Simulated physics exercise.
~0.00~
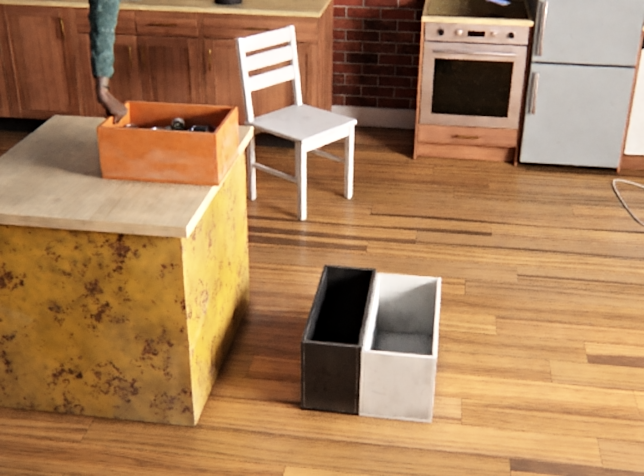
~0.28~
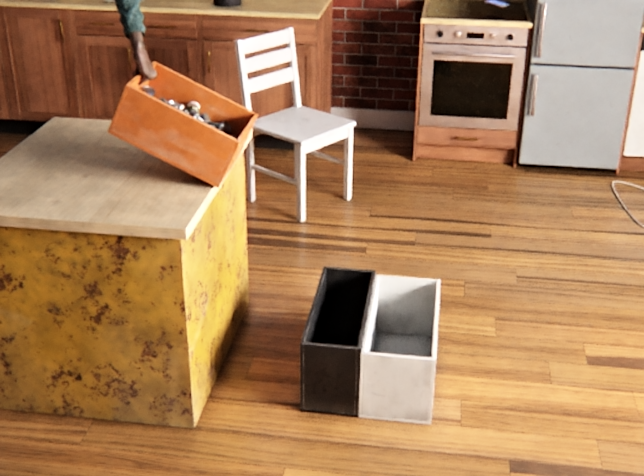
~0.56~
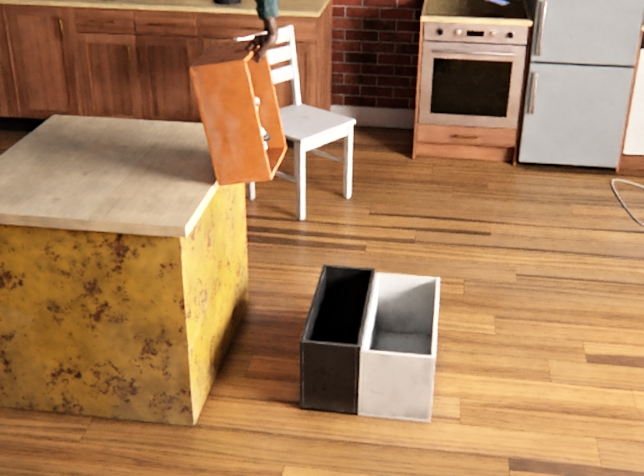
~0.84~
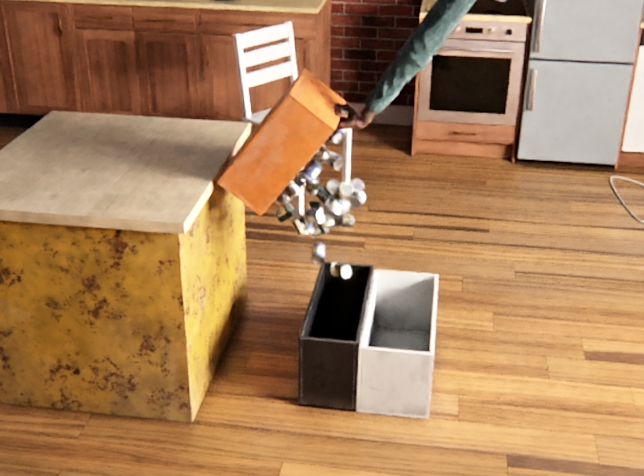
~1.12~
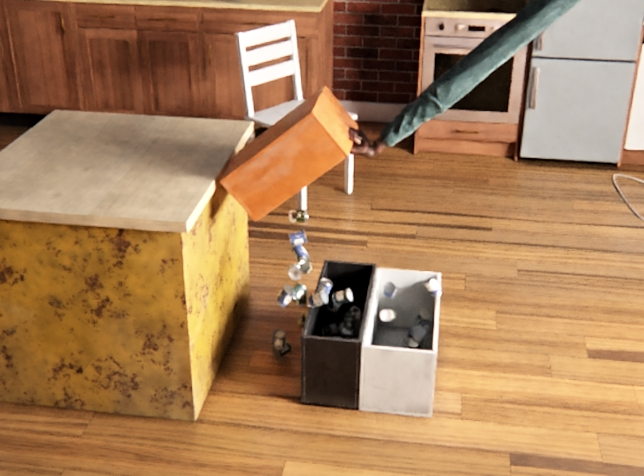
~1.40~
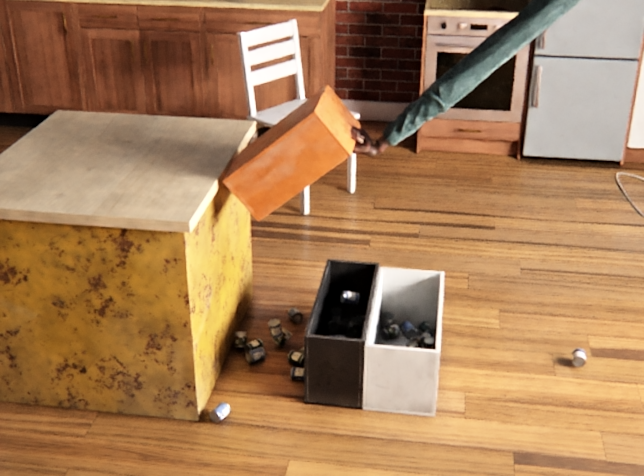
Orange crate tipping over a bench edge under a hand, spilling small tins into black and white bins, some scattering across the floor.
